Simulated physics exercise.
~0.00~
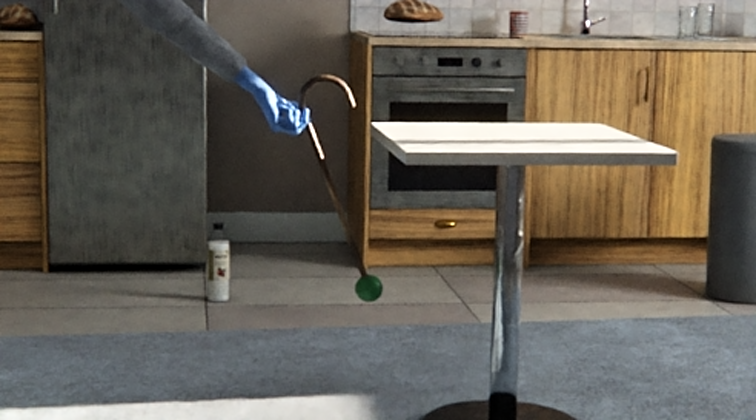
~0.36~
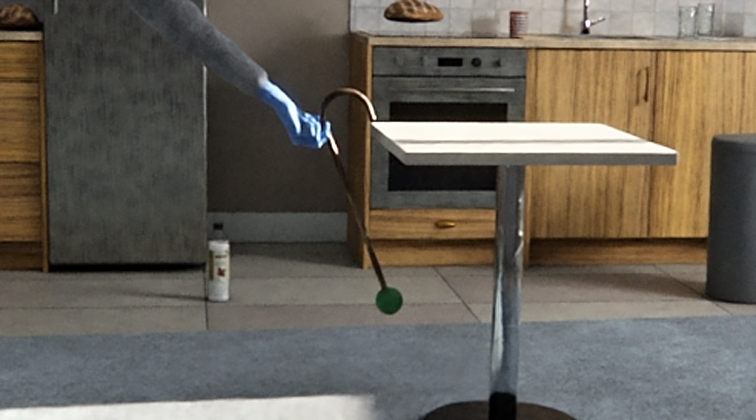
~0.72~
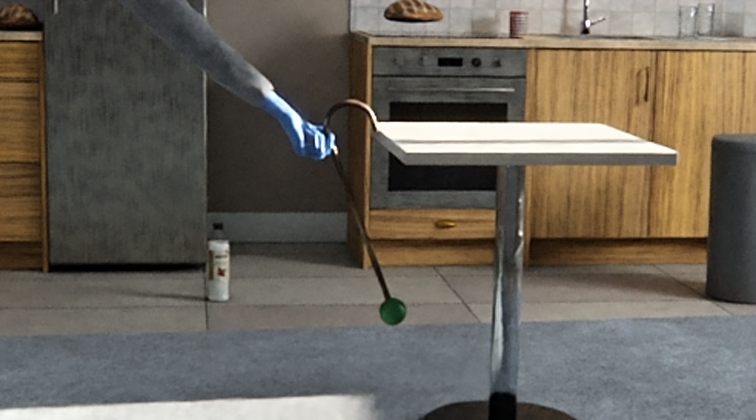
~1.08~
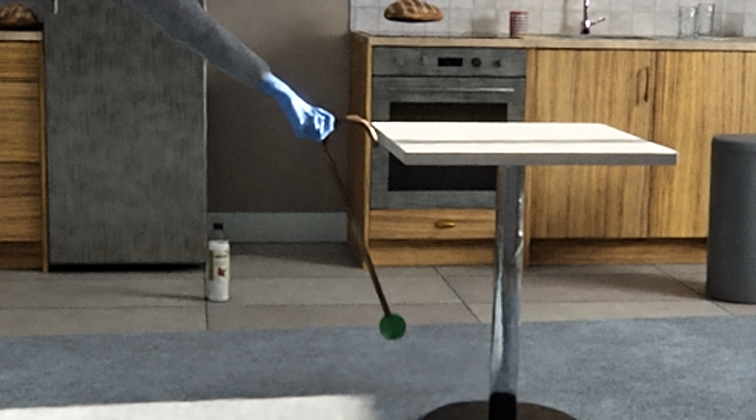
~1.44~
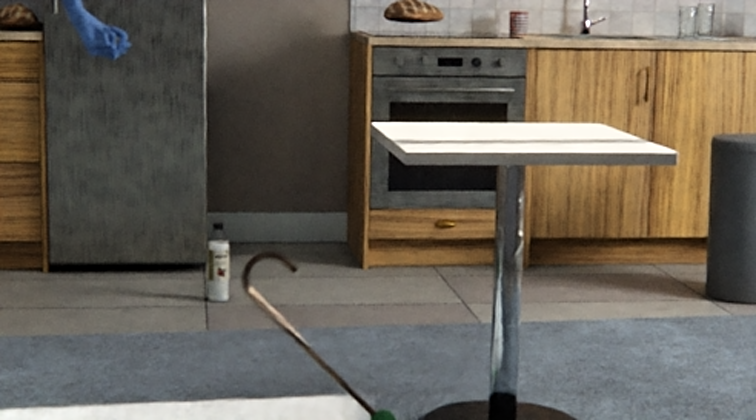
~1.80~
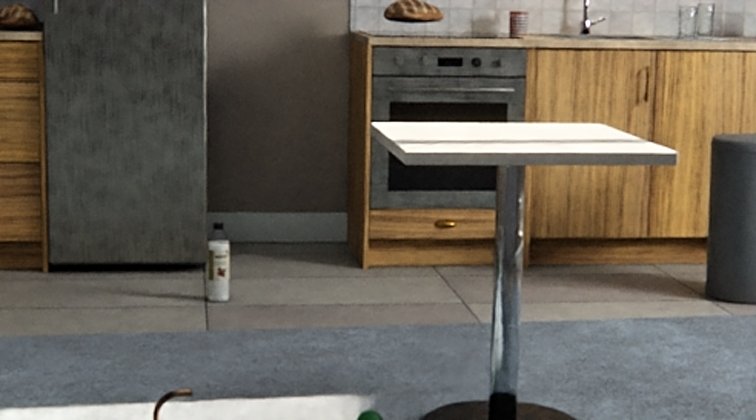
A thin brown stick with a curved crook and a round green end, like a long ladle, hangs from a blue-gloved hand reaching in from the upper left of a kitchen, seen by a still camera. A white-topped table on a metal post stands right of centre, before wooden cabinets and an oven, with a small bottle on the floor at left. The hand carries the stick right and lowers its crook against the table's left edge. The hand lets go and withdraws. The stick drops, tipping over leftward, and ends low at the bottom, off the table.
